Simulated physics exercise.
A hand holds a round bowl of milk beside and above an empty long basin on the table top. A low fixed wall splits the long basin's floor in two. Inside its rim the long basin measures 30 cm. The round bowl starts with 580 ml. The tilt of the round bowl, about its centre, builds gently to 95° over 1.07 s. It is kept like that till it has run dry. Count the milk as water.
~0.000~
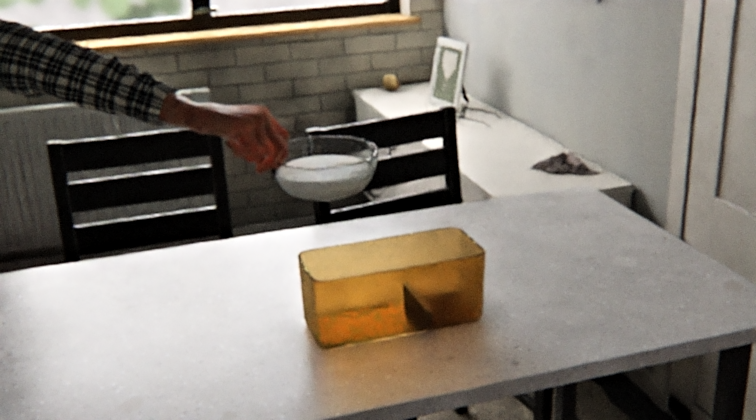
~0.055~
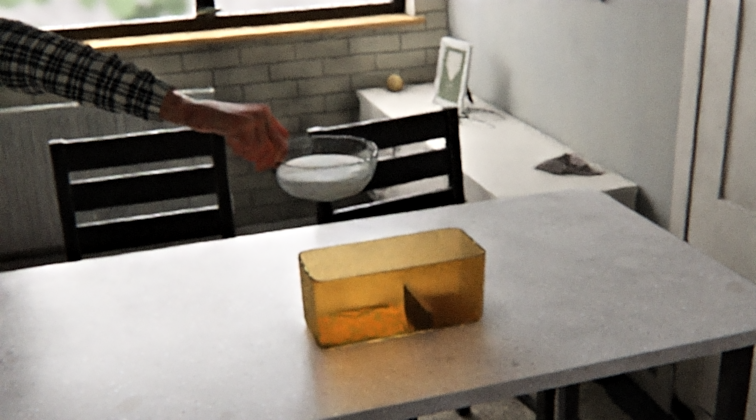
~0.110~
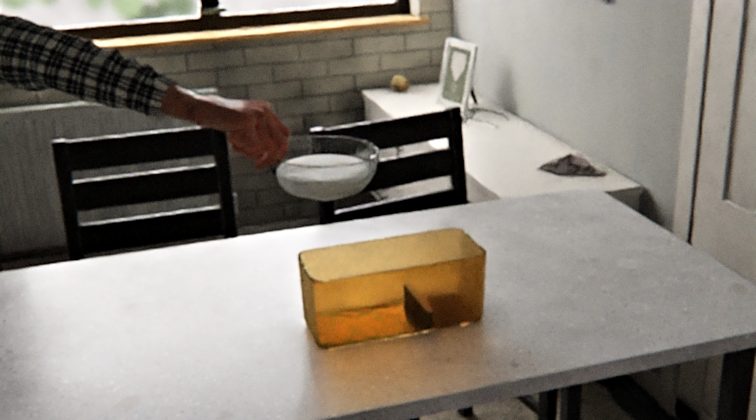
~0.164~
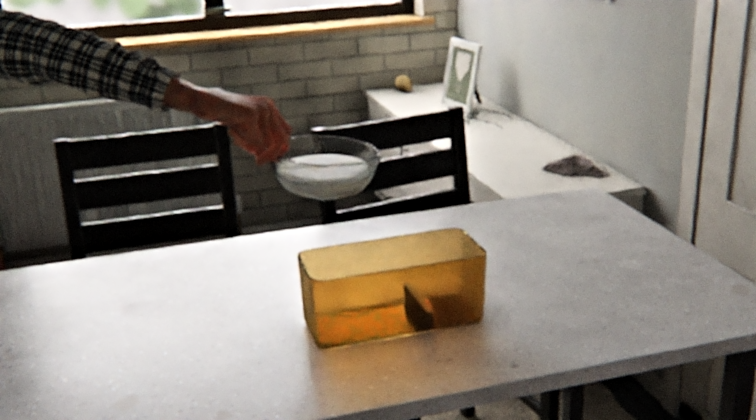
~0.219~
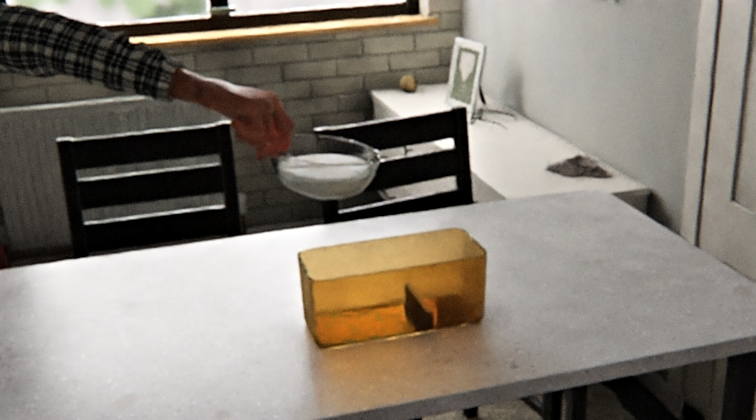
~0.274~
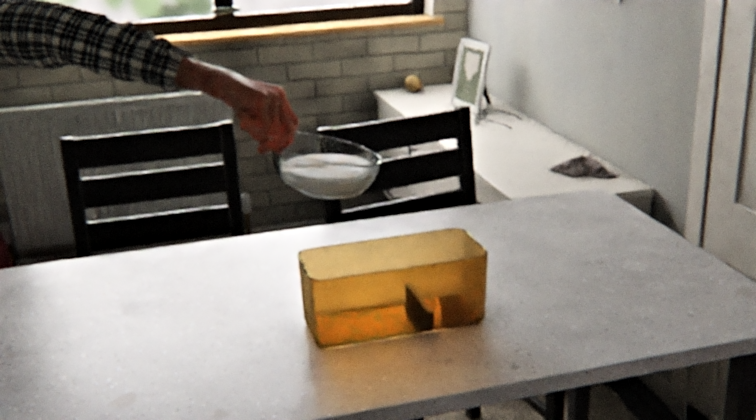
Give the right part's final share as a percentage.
Roughly 34 per cent is past the wall.
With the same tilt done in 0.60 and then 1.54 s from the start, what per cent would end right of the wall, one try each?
First 25, then 40 per cent.
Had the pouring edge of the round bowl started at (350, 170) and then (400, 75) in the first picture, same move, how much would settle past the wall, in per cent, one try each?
In turn about 10 and 70 per cent.
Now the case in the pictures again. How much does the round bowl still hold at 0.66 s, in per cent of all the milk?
Near 50 in a hundred.
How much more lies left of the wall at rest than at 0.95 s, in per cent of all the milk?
Some 16 per cent.
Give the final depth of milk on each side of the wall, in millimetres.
Some 16 mm on the left and 16 mm on the right.
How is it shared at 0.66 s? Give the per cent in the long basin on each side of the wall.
Near 9 on the left, 3 on the right.
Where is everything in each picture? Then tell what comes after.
It leans 0°; its right rim is at (375, 146); the milk meets the walls at (276, 175) and (370, 163); the long basin's rim runs from (305, 268) to (473, 240); the wall's top is at (417, 297), in the first picture.
It leans 1°; its right rim is at (375, 147); the milk meets the walls at (276, 174) and (370, 163), in the second picture.
It leans 2°; its right rim is at (375, 148); the milk meets the walls at (275, 173) and (370, 163), in the third picture.
It leans 5°; its right rim is at (376, 150); the milk meets the walls at (276, 172) and (370, 163), in the fourth picture.
It leans 9°; its right rim is at (377, 153); the milk meets the walls at (277, 171) and (372, 163), in the fifth picture.
It leans 15°; its right rim is at (378, 157); the milk meets the walls at (279, 170) and (373, 163), in the sixth picture.
By 0.66 s the tilt is 65° and 50 per cent is still to pour, 9 is left of the wall and 3 right of it.
By 0.95 s the tilt is 92° and 5 per cent is still to pour, 49 is left of the wall and 33 right of it.
By 1.25 s the tilt is 95° and 0 per cent is still to pour, 65 is left of the wall and 34 right of it.
By 1.57 s the tilt is 95° and 0 per cent is still to pour, 65 is left of the wall and 34 right of it.
At rest 65 per cent lies left of the wall, 34 right of it and 1 outside.
